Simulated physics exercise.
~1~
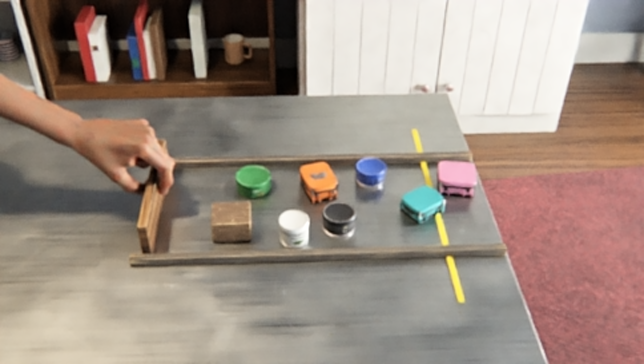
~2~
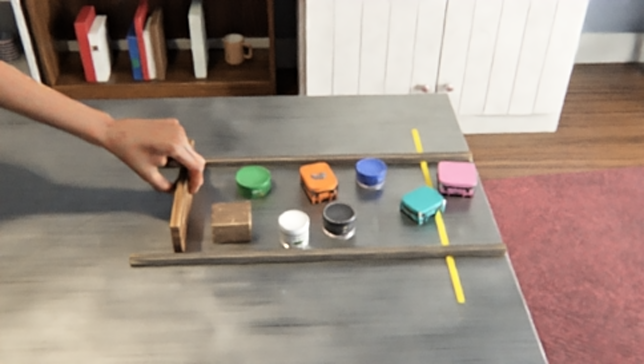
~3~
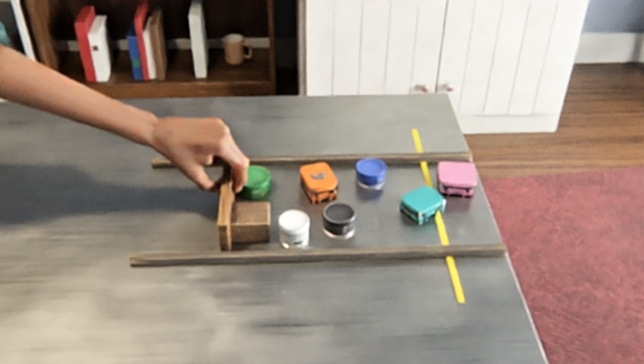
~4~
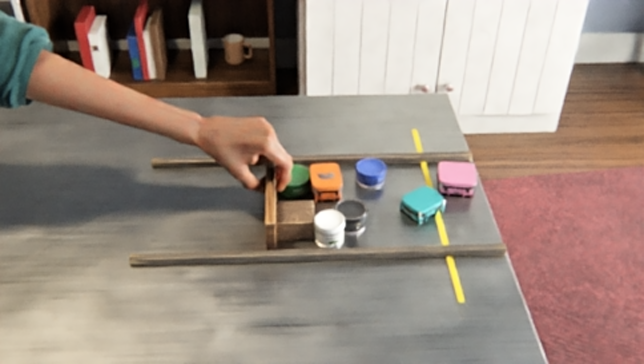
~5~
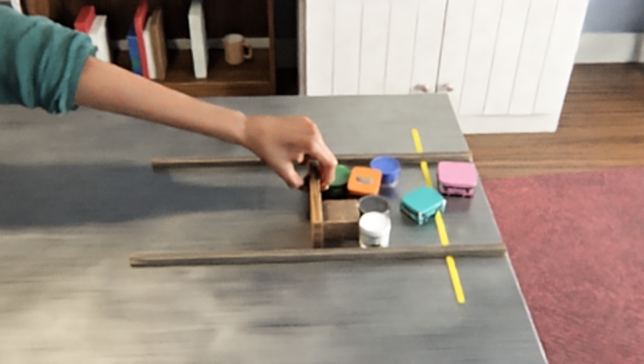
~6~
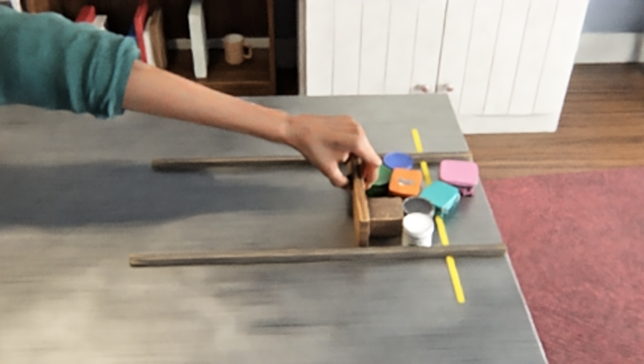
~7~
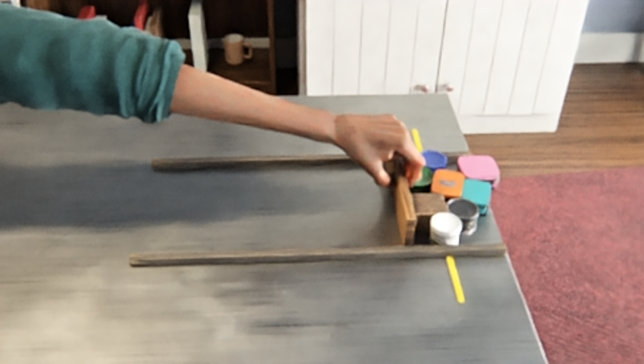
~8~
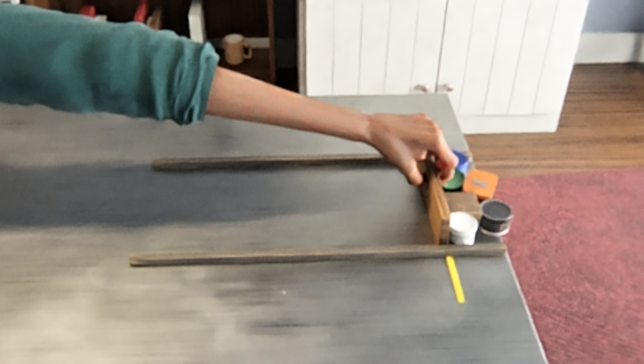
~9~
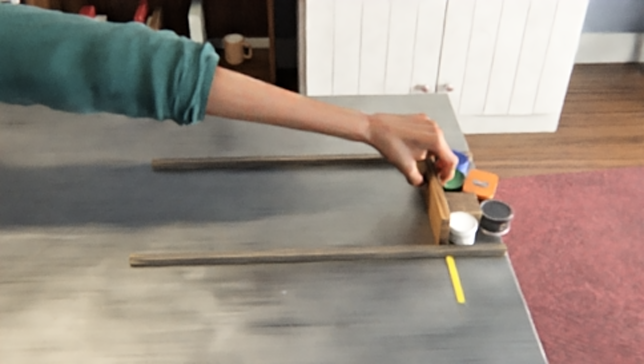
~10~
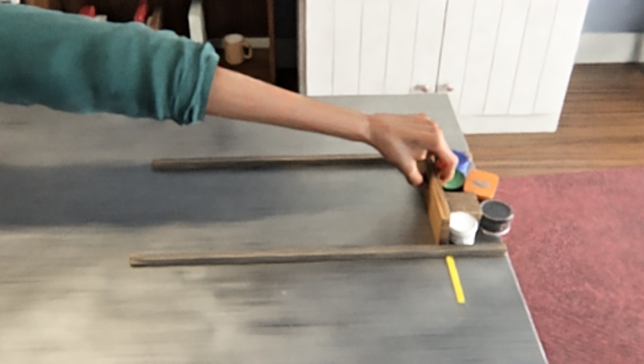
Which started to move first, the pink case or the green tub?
The green tub started to move first, pushed along by the board while the pink case was still sitting in its place near the table's edge.
A hand slid an upright wooden board rightward between two rails, gathering a brown block, tubs and small cases and pushing them past the yellow tape. The pink and turquoise cases went off the table's edge, and the rest stayed bunched there.
